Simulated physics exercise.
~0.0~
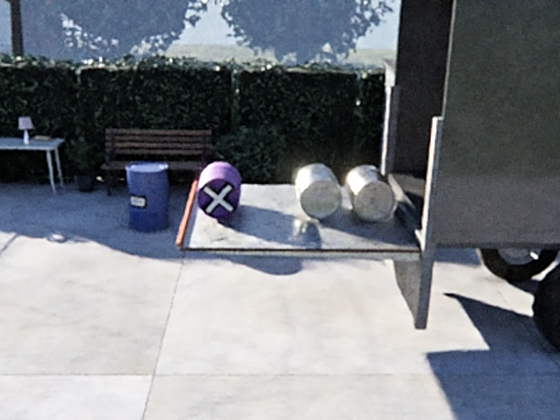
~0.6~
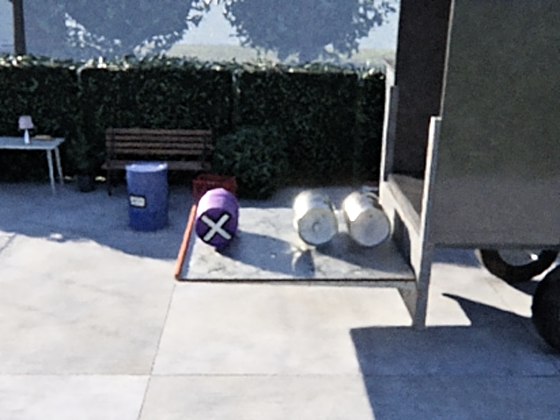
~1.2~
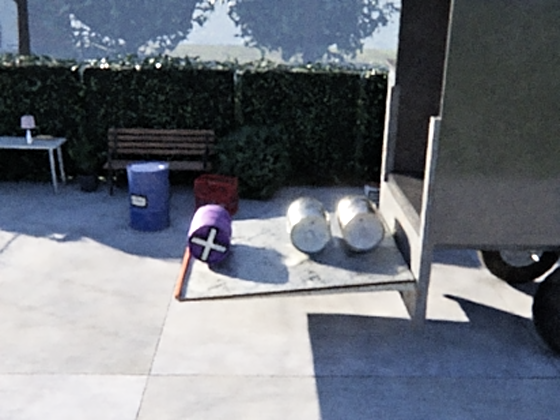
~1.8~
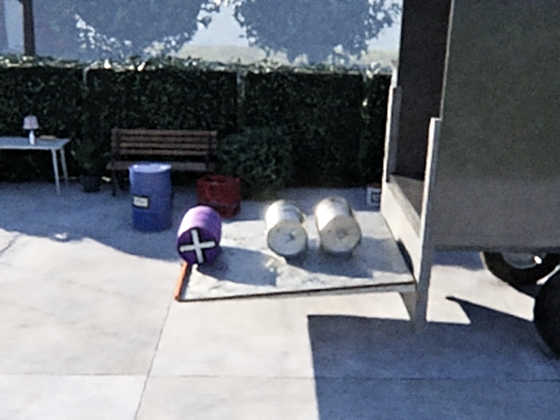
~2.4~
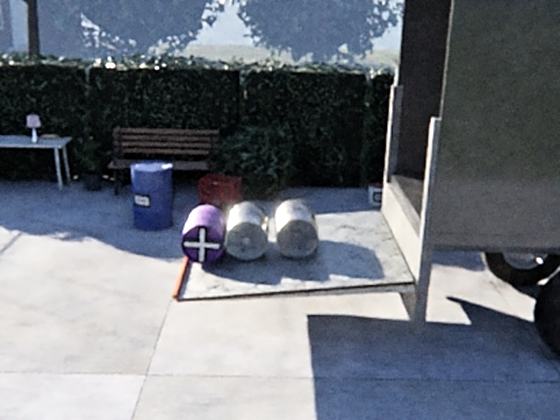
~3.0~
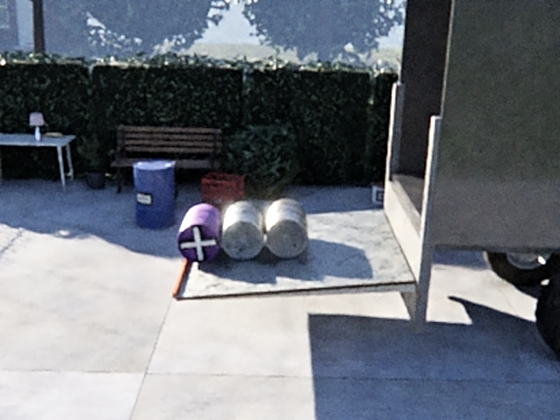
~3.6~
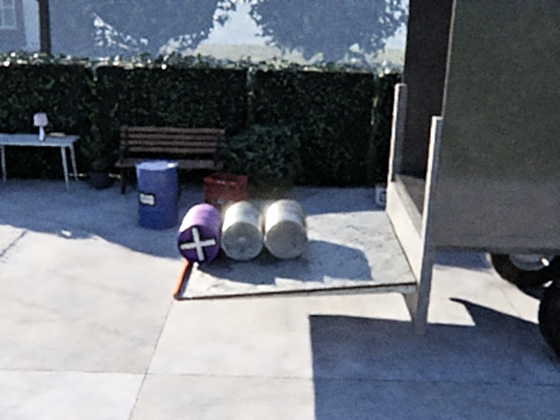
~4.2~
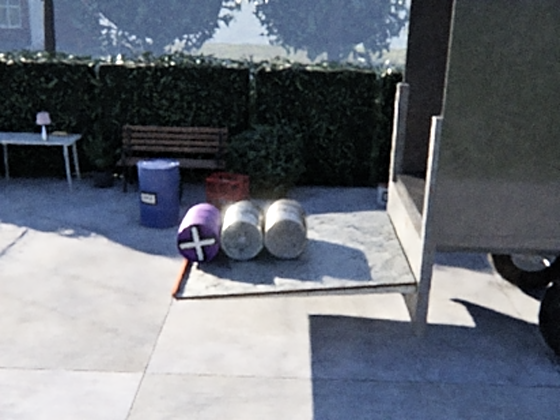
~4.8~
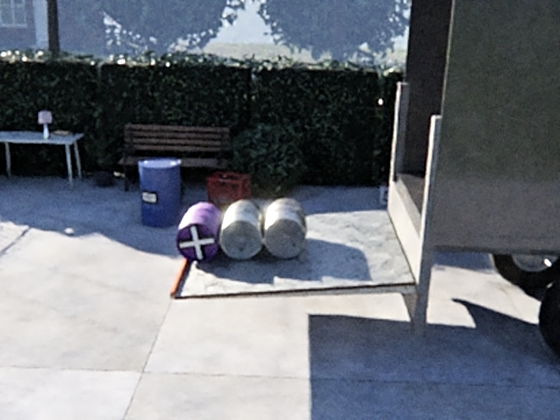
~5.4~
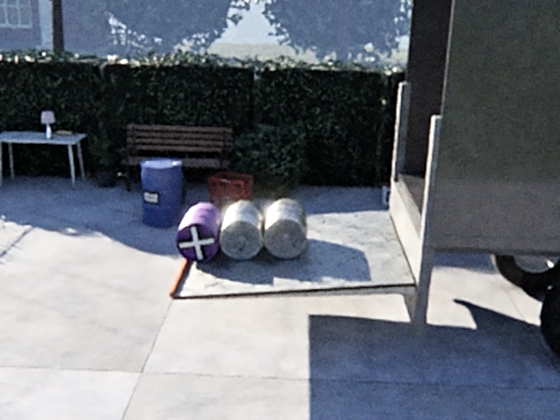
On a paved area beside a hedge, a platform behind a van body lowers and tilts with three kegs on it, one purple with a white cross. The kegs roll left until the purple one reaches the raised edge, and all three settle side by side on the plate.
